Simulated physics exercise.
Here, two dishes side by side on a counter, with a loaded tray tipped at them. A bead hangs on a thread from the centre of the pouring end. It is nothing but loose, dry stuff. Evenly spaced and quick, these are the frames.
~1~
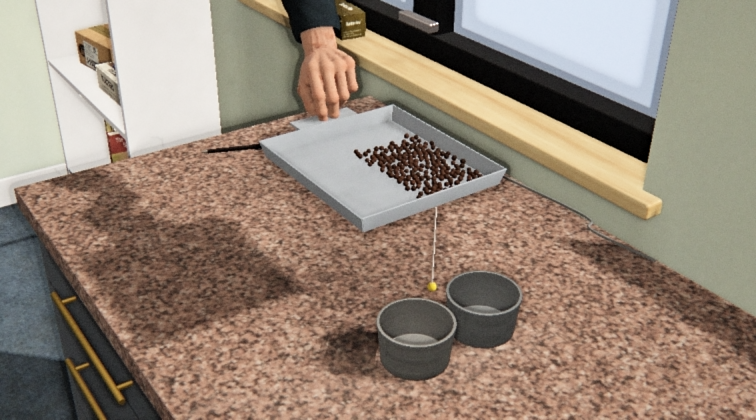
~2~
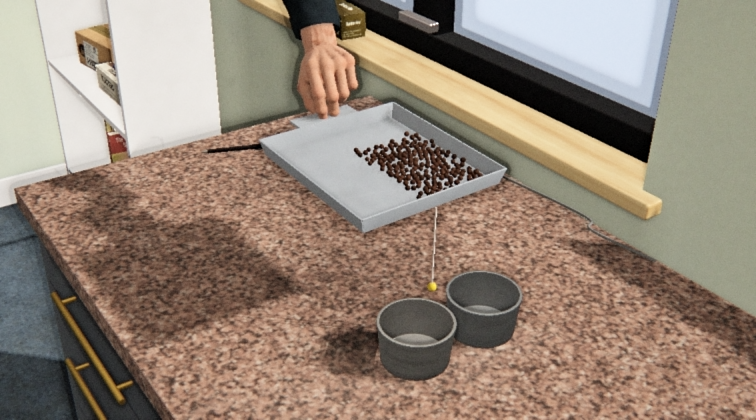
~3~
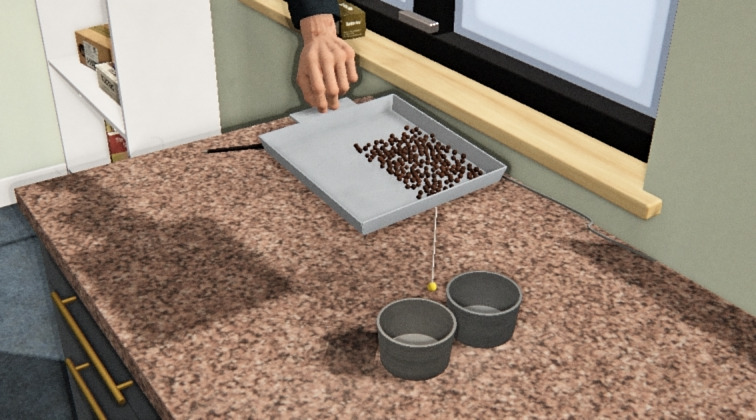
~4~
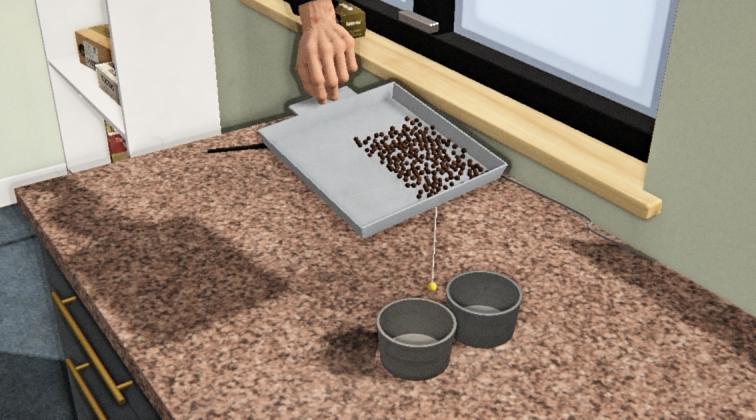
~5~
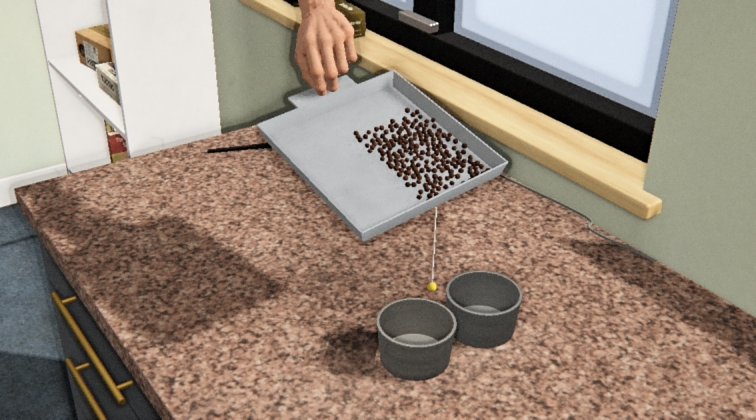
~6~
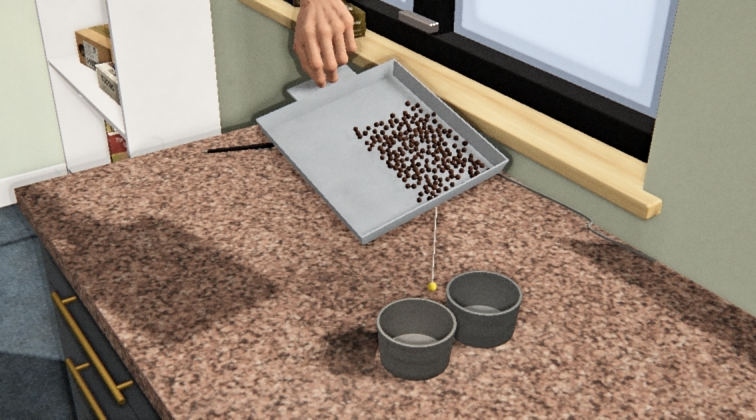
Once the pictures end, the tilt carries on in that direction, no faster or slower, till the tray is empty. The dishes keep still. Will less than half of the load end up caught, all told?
The dishes end up holding not even half.
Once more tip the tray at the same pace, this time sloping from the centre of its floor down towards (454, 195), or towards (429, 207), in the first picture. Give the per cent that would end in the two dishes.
First heading 70 %, second heading 70 %.
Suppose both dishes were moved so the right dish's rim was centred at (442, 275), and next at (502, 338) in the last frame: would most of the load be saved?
For the earlier try a larger portion is kept, for the later one a smaller portion.
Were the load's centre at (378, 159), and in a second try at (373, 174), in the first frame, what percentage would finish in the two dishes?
It would be 10 in a hundred, and then 10 in a hundred.
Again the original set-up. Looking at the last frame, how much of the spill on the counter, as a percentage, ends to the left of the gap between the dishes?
Around 100 percent of the pieces.
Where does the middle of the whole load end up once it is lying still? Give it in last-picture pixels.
Once nothing moves, the middle sits near (355, 366).
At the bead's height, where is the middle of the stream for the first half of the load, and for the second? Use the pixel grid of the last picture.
First close to (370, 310), next close to (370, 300).
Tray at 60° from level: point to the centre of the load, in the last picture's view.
Load centre: Approx. (385, 227).
Just after the last frame, tray tipped steeply; almost all on the tray; just a few in the left dish; just a few outside both; about a tenth in the air.
A moment on, tray tipped right over; roughly a quarter on the tray; about a tenth in the left dish; roughly half outside both; about a tenth in the air.
Further on, tray tipped past a quarter turn; about a tenth in the left dish; the larger part outside both.
When it is over, tray tipped past a quarter turn; about a tenth in the left dish; not one in the right dish; the larger part outside both.
